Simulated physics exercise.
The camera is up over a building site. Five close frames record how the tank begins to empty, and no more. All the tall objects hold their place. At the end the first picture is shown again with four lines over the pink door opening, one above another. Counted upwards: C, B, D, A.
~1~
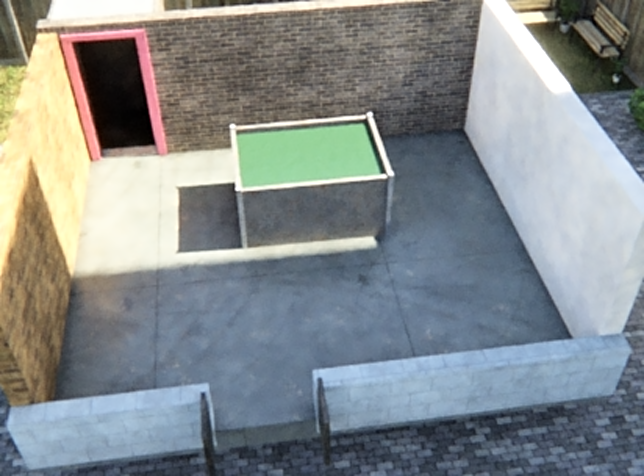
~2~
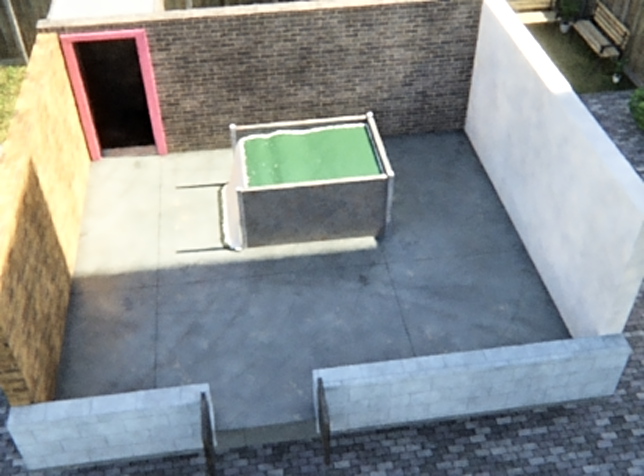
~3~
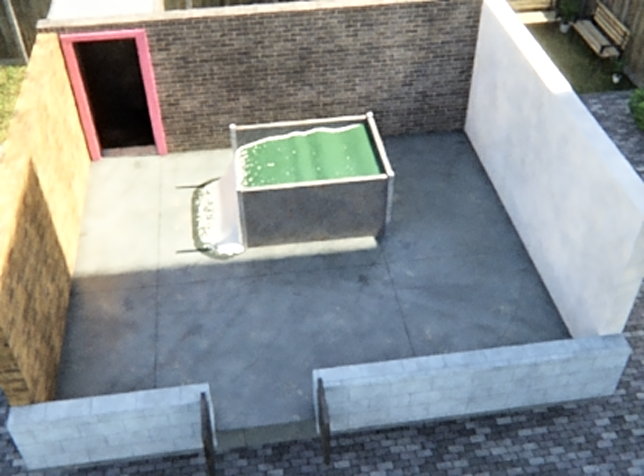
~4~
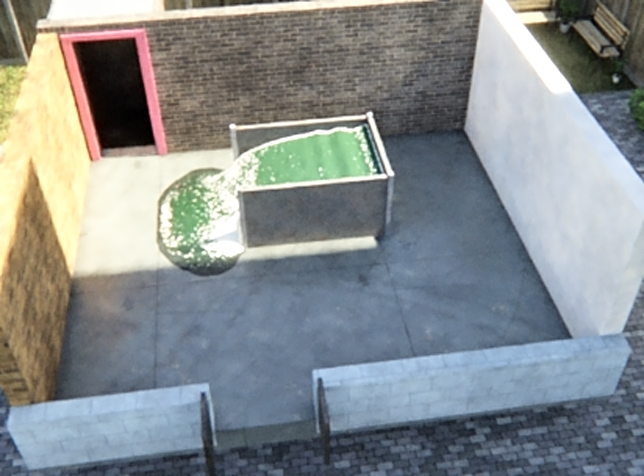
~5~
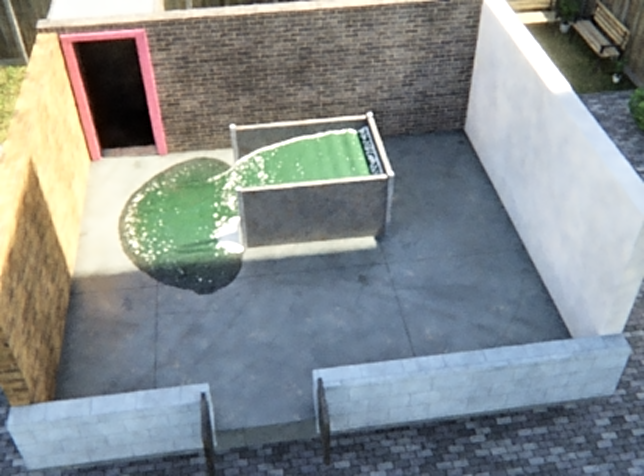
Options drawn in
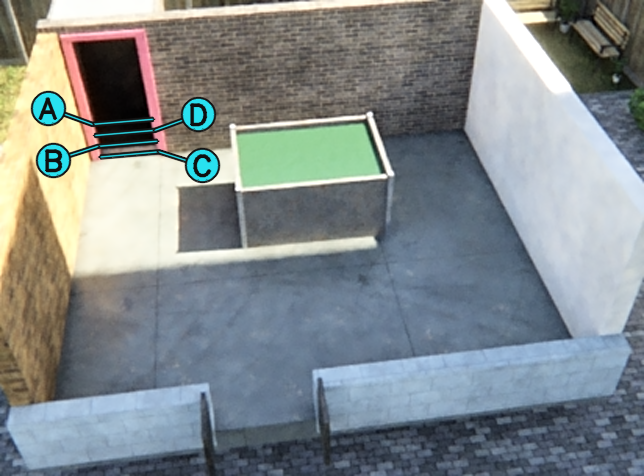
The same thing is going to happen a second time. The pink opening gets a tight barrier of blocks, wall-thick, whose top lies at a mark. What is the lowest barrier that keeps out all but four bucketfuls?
Height D just does it.
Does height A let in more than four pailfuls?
No, that is safe.
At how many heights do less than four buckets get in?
Two.
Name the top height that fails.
Here it is height B.
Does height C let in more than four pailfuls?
Yes, it does.
In cyan, A at (122, 121); B at (127, 143); C at (129, 154); D at (125, 132); from the bottom up C, B, D, A.
With A, nothing gets over.
With B, about 9 bucketfuls get in.
With C, dozens of bucketfuls pour in.
With D, a splash gets over, under a bucket.
